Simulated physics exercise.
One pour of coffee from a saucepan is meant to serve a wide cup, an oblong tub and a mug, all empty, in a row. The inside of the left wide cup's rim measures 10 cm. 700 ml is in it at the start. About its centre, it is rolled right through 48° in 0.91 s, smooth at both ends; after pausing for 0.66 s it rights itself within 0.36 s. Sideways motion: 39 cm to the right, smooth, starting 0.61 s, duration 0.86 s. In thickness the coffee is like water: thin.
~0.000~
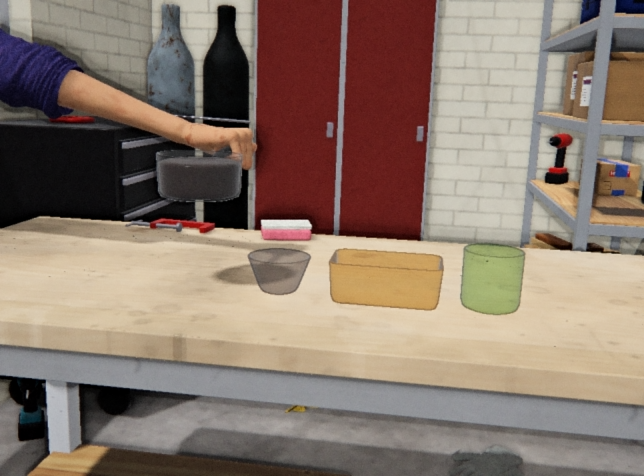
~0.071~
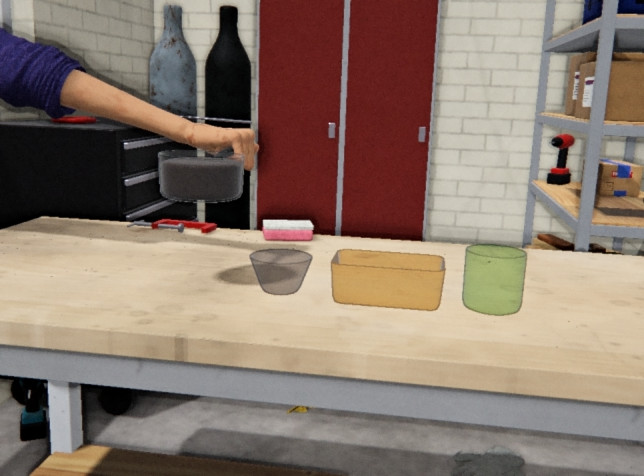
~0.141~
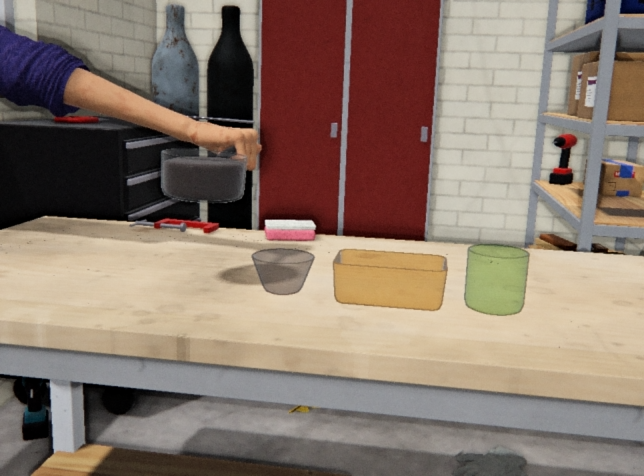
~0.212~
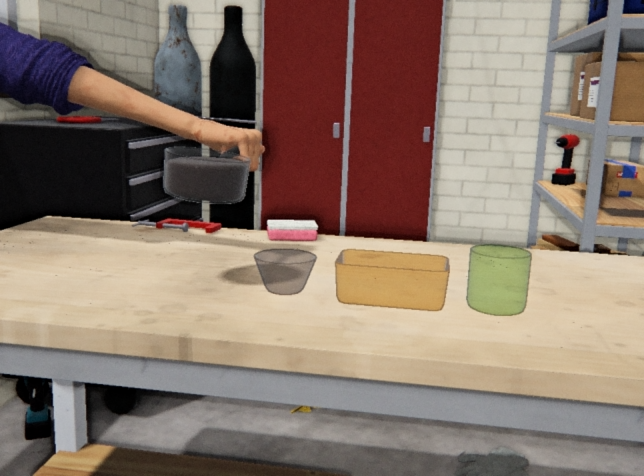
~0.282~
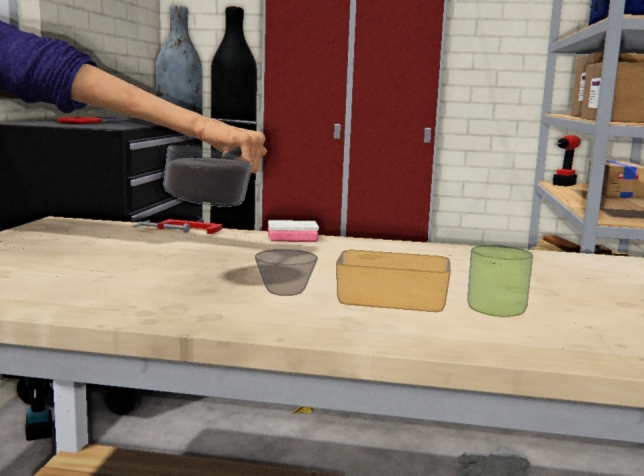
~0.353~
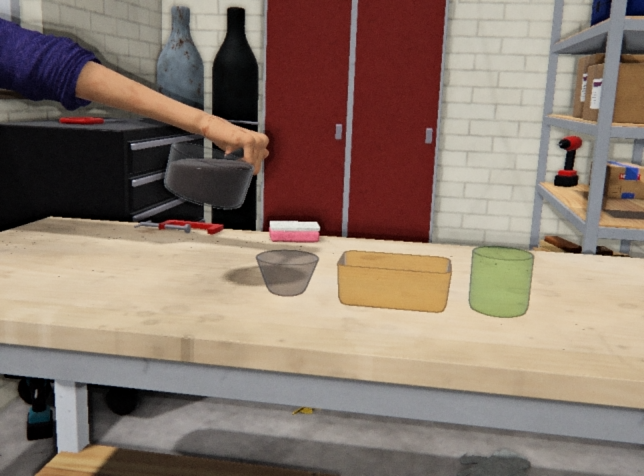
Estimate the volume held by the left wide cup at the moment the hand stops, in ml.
Roughly 100 ml.
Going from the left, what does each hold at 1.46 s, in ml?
From the left: Around 100 ml, then around 80 ml, then around 100 ml.
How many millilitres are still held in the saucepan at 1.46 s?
Roughly 180 ml is still in there.
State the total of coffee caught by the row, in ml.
If you add every vessel, it's close to 310 ml.
After 0.79 s the tilt is 46° and from the left they hold 80 ml, 0 ml, 0 ml, the saucepan 545 ml, and 10 ml is on the table top.
After 1.12 s the tilt is 48° and from the left they hold 95 ml, 65 ml, 0 ml, the saucepan 350 ml, and 55 ml is on the table top.
After 1.46 s the tilt is 48° and from the left they hold 95 ml, 75 ml, 100 ml, the saucepan 185 ml, and 140 ml is on the table top.
After 1.82 s the tilt is 10° and from the left they hold 95 ml, 80 ml, 135 ml, the saucepan 160 ml, and 225 ml is on the table top.
In the end from the left they hold 95 ml, 80 ml, 135 ml, the saucepan 160 ml, and 230 ml is on the table top.
